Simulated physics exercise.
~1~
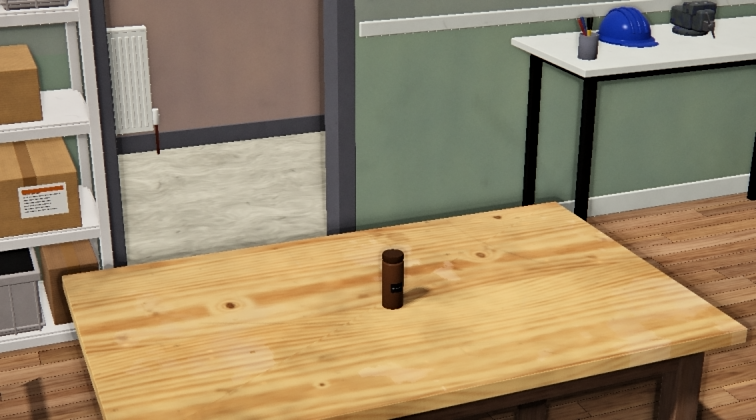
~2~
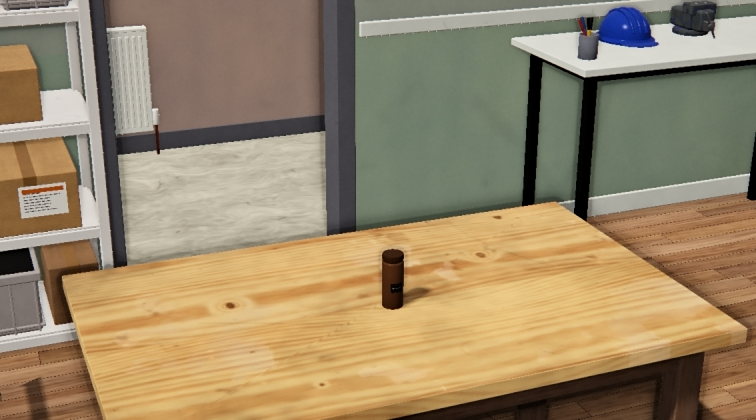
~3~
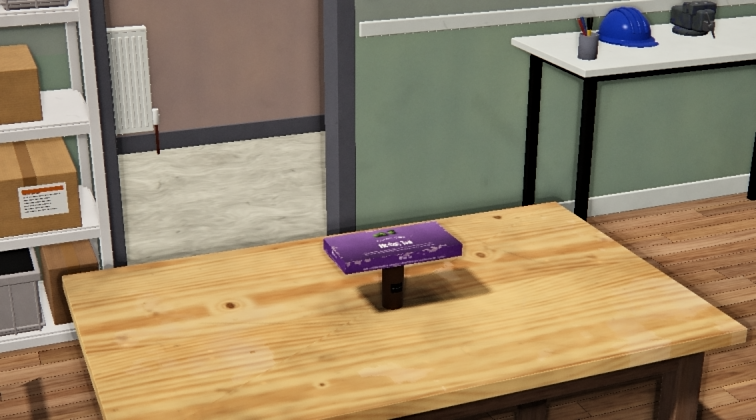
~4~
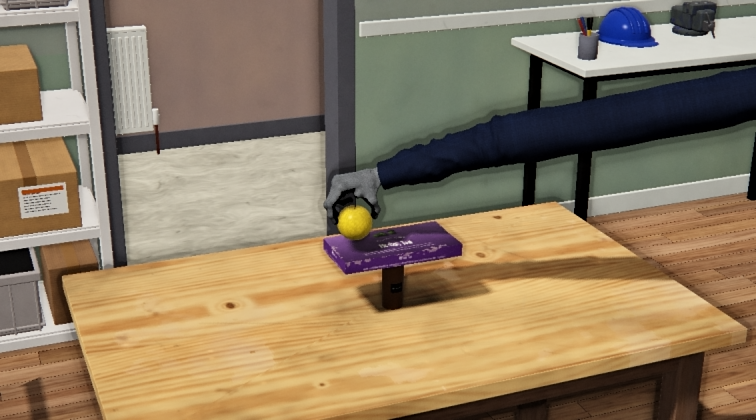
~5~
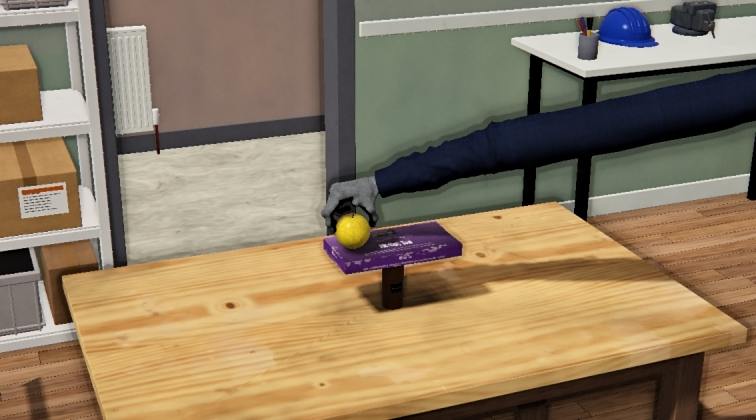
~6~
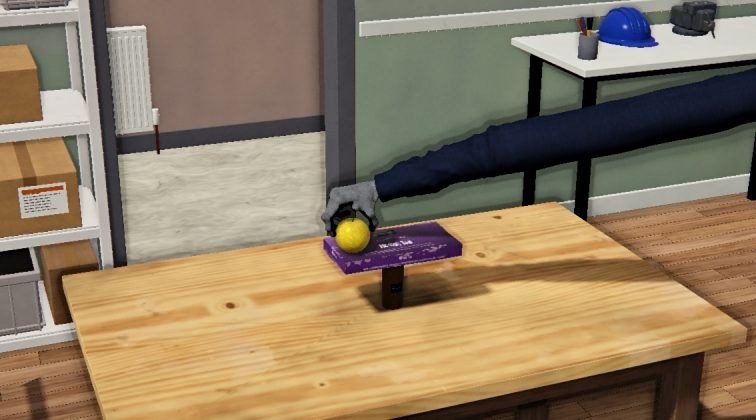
The clip opens on a small dark brown cylinder standing upright on a wooden table, with nothing moving. A flat purple packet then appears lying across its top. Next, a gloved hand on a dark-sleeved arm reaches in from the right and lowers a yellow apple onto the packet's left end, still gripping it.
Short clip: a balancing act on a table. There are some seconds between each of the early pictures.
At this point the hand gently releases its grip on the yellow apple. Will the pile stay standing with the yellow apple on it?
Most likely something will tip or drop.
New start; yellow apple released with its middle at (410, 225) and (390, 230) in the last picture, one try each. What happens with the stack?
Try one: The stack remains standing; try two: The stack remains standing.
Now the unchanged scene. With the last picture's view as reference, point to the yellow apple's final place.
Look around (338, 309) in the final frame.
Then, 0.40 s on from there, yellow apple now fallen; purple packet on its side.
Then, 0.50 s on from there, purple packet on its side.
Then, 0.80 s on from there, purple packet now fallen.
In the end, fallen, purple packet and yellow apple; brown shaker unmoved. At the end, from the last picture's camera, yellow apple near (337, 309). The stack gives way.
